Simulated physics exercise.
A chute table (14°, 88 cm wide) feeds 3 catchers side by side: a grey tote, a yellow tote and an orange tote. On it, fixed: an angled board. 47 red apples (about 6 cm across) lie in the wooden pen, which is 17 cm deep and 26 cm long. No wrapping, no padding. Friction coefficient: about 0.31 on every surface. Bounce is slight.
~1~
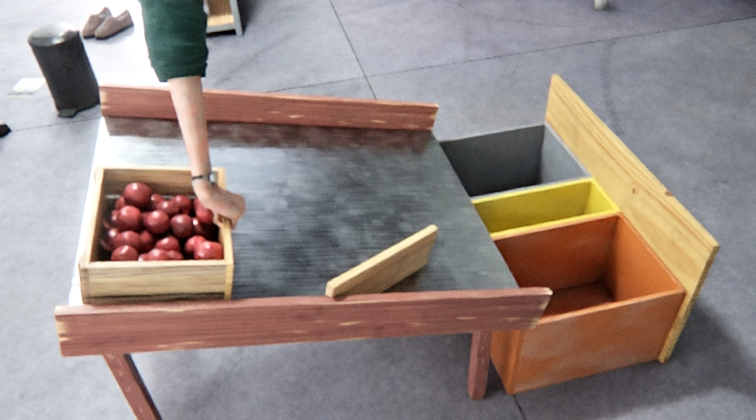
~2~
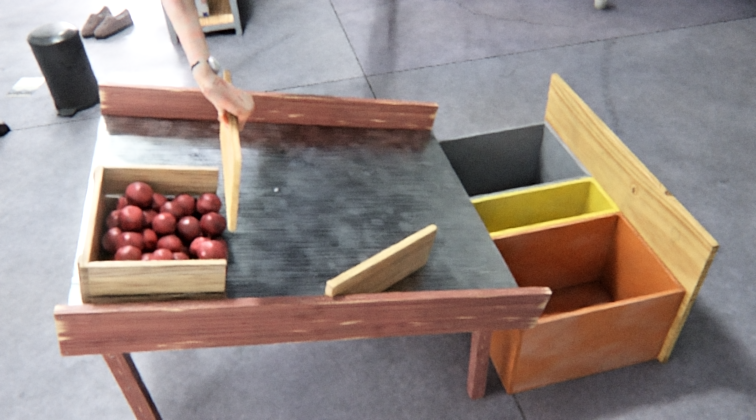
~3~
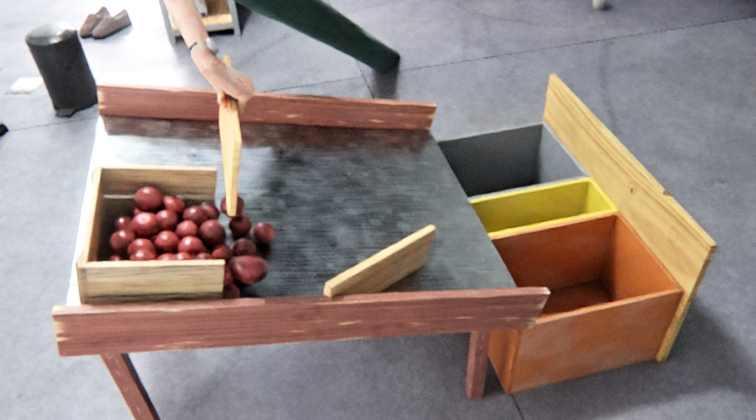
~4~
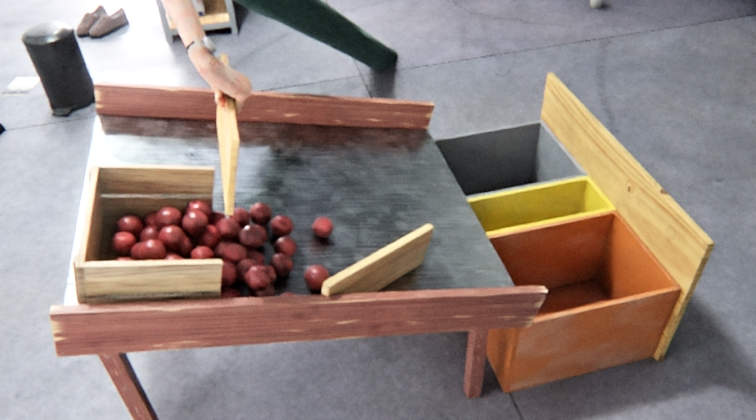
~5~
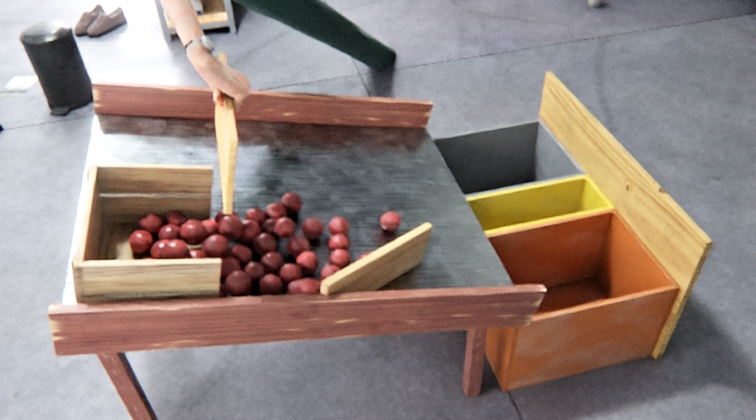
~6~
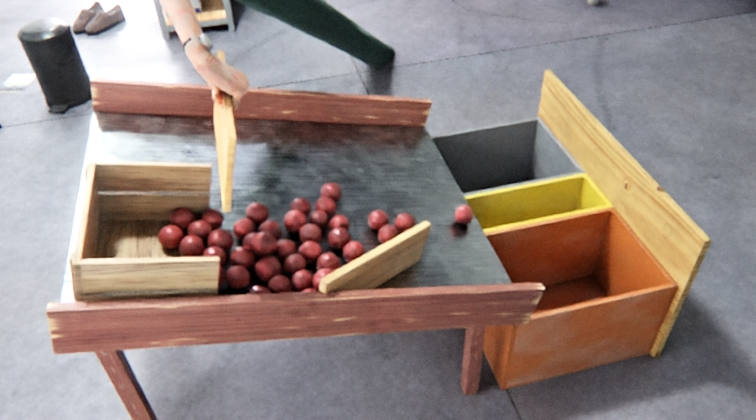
A hand lifts the wooden end panel from a pen of red apples, and they roll out rightward across a dark-topped table, spreading past an angled board until one reaches the far edge. The view looks down from above at a grey-floored room, drifting very slightly. Grey, yellow and orange bins stand at the right, a black bin and brown shoes at upper left.
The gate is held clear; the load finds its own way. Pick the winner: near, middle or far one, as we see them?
The largest share ends in the centre one: The yellow tote.
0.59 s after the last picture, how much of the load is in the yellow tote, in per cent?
About 15 per cent.
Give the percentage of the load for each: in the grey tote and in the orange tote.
Roughly 25 and 0 per cent.
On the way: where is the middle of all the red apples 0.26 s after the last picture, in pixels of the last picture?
Near (338, 231).
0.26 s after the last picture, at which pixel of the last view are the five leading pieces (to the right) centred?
Around (504, 211).
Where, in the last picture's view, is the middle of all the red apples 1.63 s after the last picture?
Near (535, 249).
Then, 0.26 s after the last picture, 1 in the yellow tote, 43 on the slope and 3 in the air.
Then, 0.59 s after the last picture, 2 in the grey tote, 8 in the yellow tote, 31 on the slope and 6 in the air.
Then, 1.04 s after the last picture, 7 in the grey tote, 22 in the yellow tote, 10 on the slope and 8 in the air.
Final count (1.63 s after the last picture), 11 in the grey tote and 36 in the yellow tote.
